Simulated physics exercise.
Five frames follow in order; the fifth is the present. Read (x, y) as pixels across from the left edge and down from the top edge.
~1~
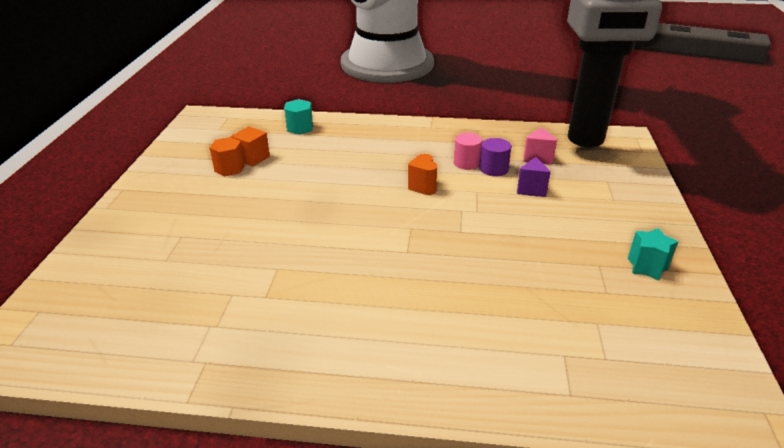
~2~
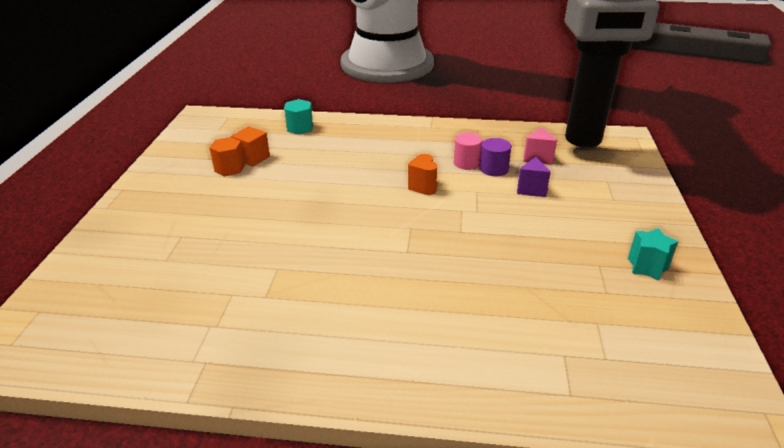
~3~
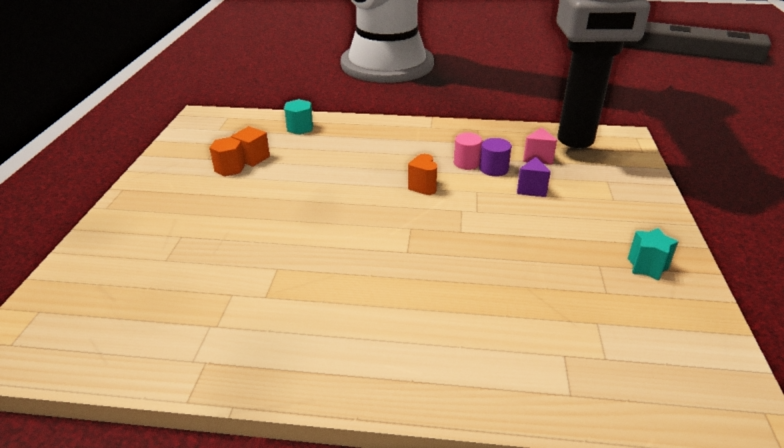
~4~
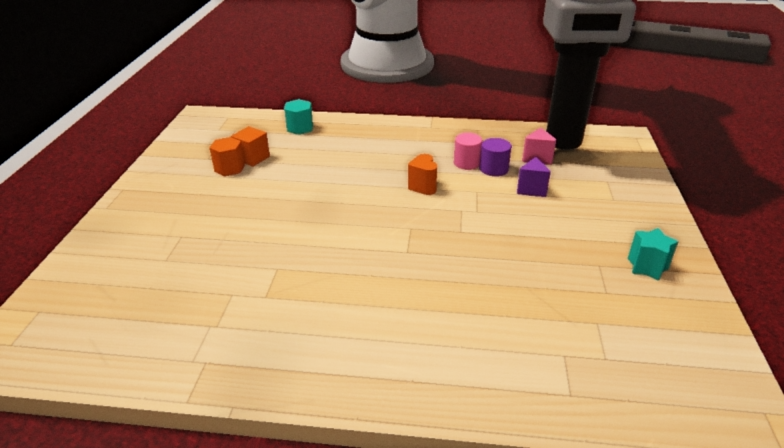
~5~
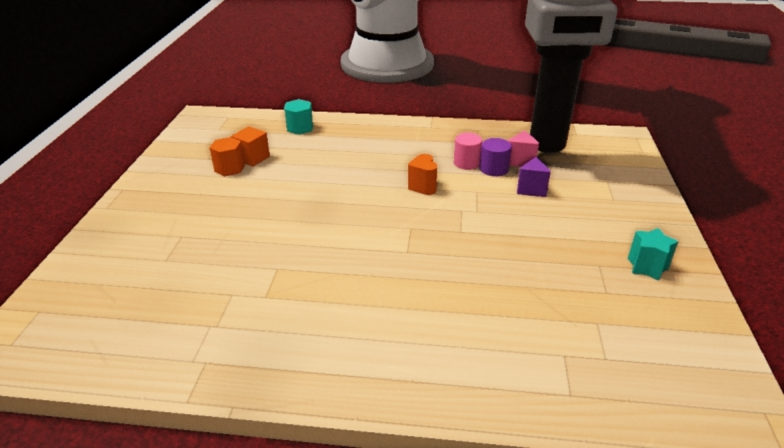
A robot arm's black rod slid slowly left along the far edge of a wooden board and nudged the pink triangular block left toward the purple circle, while the other colored blocks stayed still.
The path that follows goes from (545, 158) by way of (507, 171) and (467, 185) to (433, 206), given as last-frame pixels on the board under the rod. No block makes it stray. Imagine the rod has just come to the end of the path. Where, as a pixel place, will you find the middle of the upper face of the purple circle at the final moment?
Close to (399, 173).
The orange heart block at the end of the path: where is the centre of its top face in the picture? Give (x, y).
My prediction: (375, 167).
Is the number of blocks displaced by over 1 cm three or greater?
Going by the path, yes.
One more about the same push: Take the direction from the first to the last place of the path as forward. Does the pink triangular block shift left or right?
Facing from start to end, it shifts right.
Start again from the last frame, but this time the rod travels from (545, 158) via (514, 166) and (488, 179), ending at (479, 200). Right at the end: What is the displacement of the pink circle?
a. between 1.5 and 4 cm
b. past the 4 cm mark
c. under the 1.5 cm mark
It's a.
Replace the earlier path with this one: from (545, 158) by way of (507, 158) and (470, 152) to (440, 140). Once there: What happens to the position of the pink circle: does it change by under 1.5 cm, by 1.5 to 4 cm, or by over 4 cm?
The pink circle moves 1.5-4 cm.
On the path given first. One third of the way, rod at (508, 158); pink circle at (450, 138); purple circle at (466, 154); pink triangular block at (480, 144), turned 40° clockwise.
Two thirds of the way, rod at (468, 173); orange heart block at (407, 167); pink circle at (436, 137); purple circle at (431, 162); pink triangular block at (446, 149), turned 60° clockwise.
At the end, rod at (434, 193); orange heart block at (375, 167), turned 35° clockwise; pink circle at (436, 137); purple circle at (399, 173); pink triangular block at (444, 150), turned 65° clockwise.
